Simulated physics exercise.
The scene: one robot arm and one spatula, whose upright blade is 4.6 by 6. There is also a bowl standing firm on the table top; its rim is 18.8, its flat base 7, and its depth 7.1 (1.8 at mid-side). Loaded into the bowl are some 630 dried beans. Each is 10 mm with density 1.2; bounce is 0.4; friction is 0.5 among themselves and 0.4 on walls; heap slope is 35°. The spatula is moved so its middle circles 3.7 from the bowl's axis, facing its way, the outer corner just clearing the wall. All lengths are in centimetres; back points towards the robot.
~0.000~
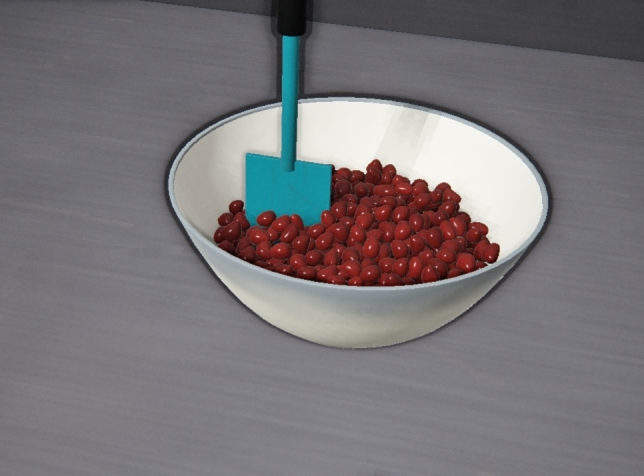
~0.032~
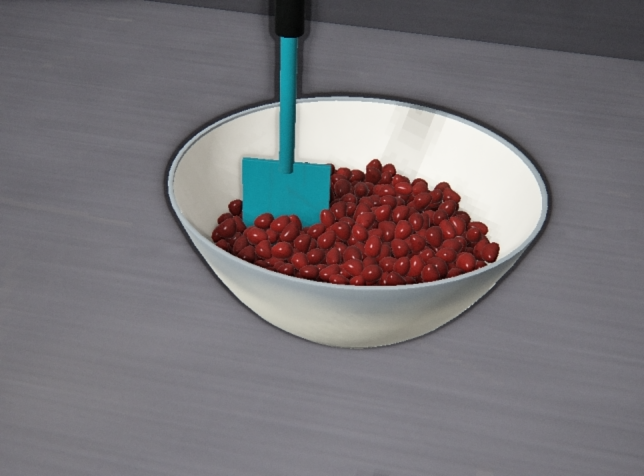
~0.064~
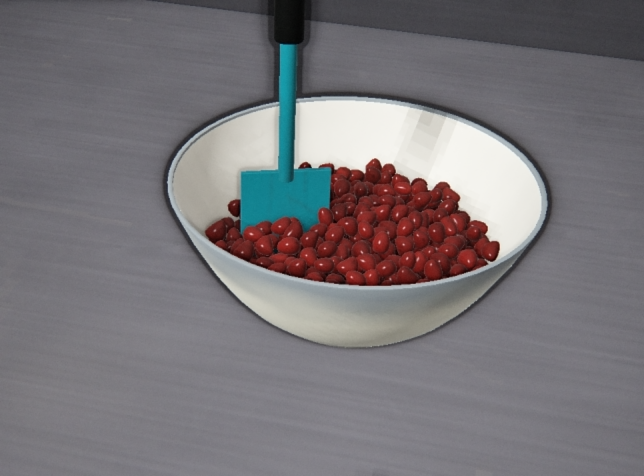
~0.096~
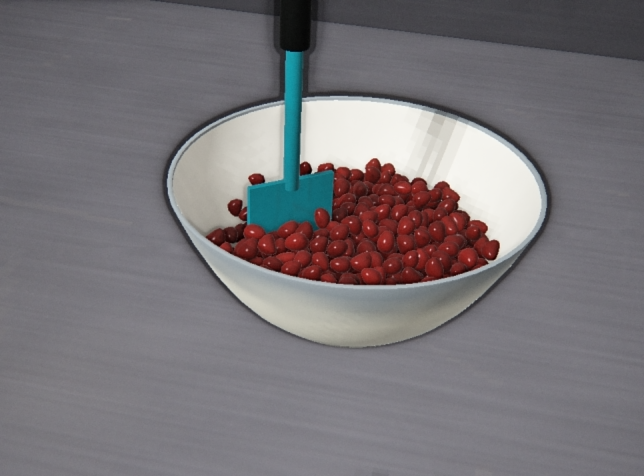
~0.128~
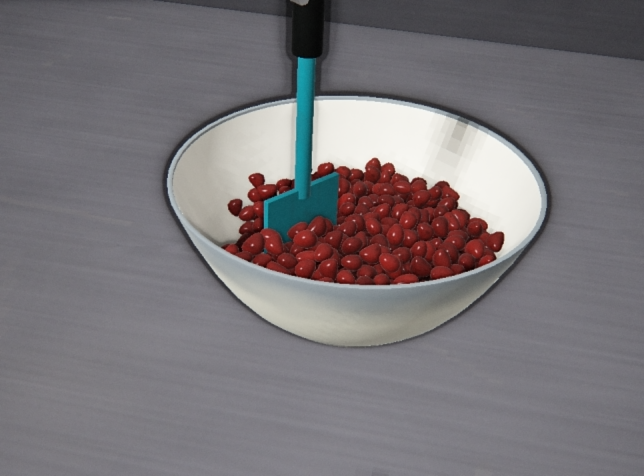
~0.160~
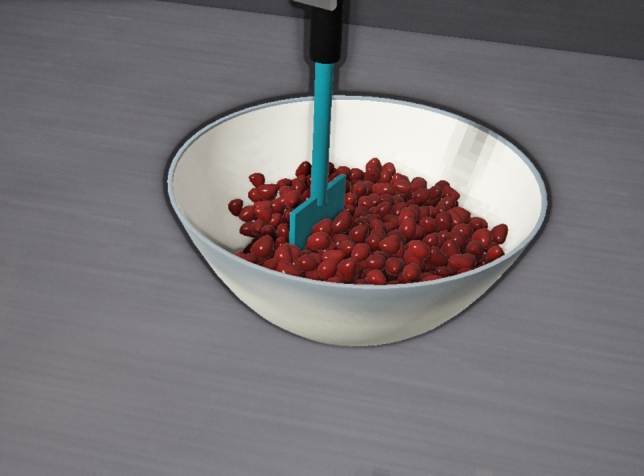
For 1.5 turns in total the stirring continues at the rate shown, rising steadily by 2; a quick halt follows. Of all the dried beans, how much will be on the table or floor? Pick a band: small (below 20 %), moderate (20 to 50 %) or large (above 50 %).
Small, below 20 %.
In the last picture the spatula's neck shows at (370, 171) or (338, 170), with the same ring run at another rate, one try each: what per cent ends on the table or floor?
It comes to close to 15 per cent and close to 10 per cent.
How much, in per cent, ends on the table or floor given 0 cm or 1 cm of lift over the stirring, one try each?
Close to 15 and 5 percent, in that order.
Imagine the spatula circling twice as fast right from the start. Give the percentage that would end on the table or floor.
Estimated share: About 25 per cent.
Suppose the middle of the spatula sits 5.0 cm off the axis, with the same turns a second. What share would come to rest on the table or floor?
Close to 5 in a hundred then.
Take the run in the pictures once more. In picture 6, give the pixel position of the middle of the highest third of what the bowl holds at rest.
The centre sits around (400, 221) in the last picture.
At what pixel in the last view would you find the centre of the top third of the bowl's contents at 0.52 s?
The top third is centred near (360, 148) in the last picture.
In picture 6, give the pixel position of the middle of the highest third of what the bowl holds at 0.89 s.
In the last picture it sits around (337, 261).
After 0.52 s, 254° round, highest piece 9 above the table; 601 in the bowl, 18 on the table or floor, 10 in flight or on the tool.
After 0.89 s, 78° round, highest piece 9 above the table; 586 in the bowl, 42 on the table or floor, 1 in flight or on the tool.
After 1.27 s, 180° round, highest piece 8 above the table; 585 in the bowl, 44 on the table or floor.
After 1.97 s, 180° round, highest piece 8 above the table; 585 in the bowl, 44 on the table or floor.
At rest, 585 in the bowl, 44 on the table or floor. That is 7 % on the table or floor.
